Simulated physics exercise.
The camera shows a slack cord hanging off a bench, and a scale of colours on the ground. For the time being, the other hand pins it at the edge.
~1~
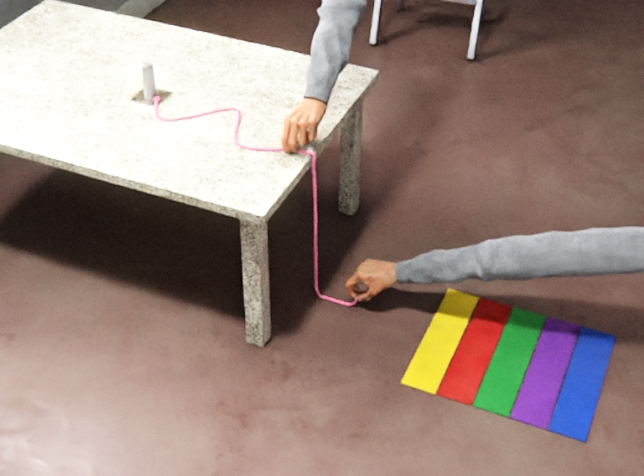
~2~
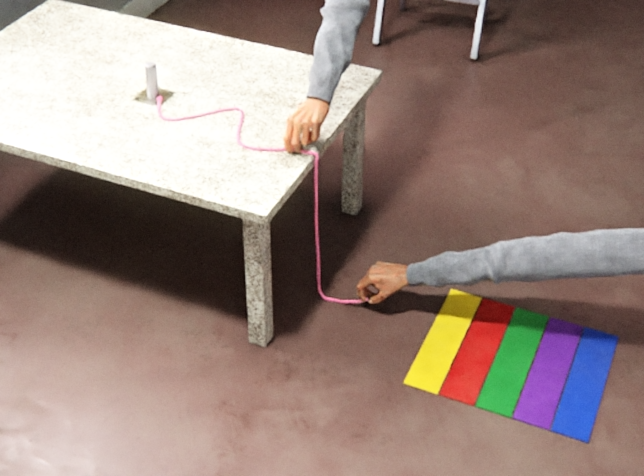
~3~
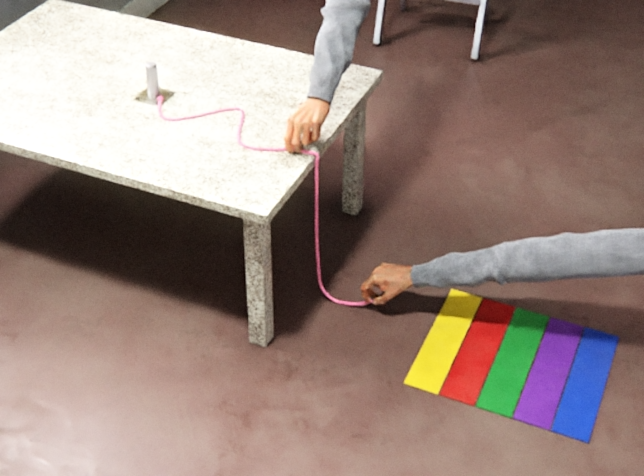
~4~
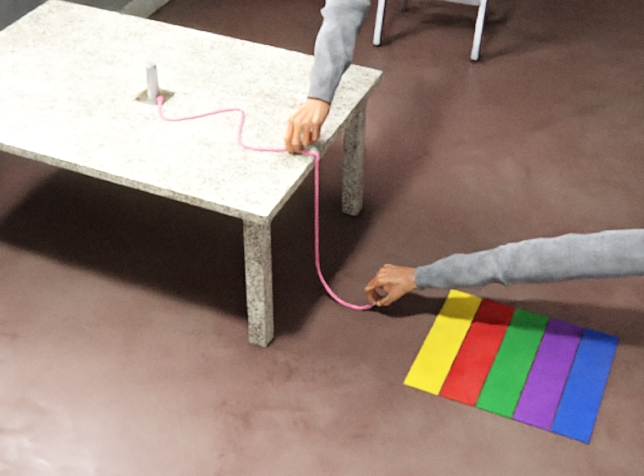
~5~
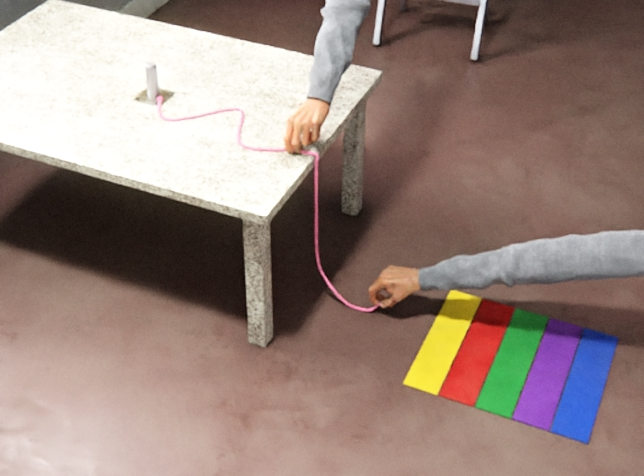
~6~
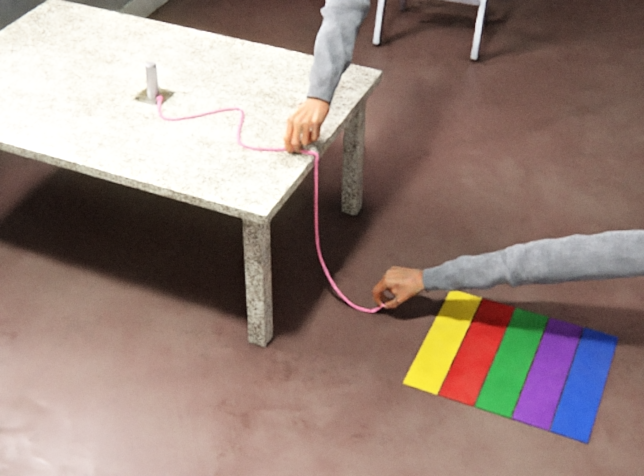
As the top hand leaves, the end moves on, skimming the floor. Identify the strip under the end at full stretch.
Strip: Purple.
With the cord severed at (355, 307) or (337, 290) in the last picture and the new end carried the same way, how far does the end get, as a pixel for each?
For the first cut it's about (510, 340), and for the second about (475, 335).
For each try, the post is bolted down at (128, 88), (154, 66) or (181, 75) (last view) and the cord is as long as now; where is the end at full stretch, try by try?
Try by try, about (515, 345), (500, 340) and (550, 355).
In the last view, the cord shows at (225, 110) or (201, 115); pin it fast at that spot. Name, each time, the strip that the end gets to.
Strip per try: Green / green.
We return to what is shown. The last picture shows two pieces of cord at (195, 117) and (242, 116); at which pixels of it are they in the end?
They end up at (221, 116) and (273, 133).
Soon after, end near (493, 337); over red.
After that, end near (532, 349); over green.
At the stop, end near (554, 356); over purple. It gets as far as the purple strip.
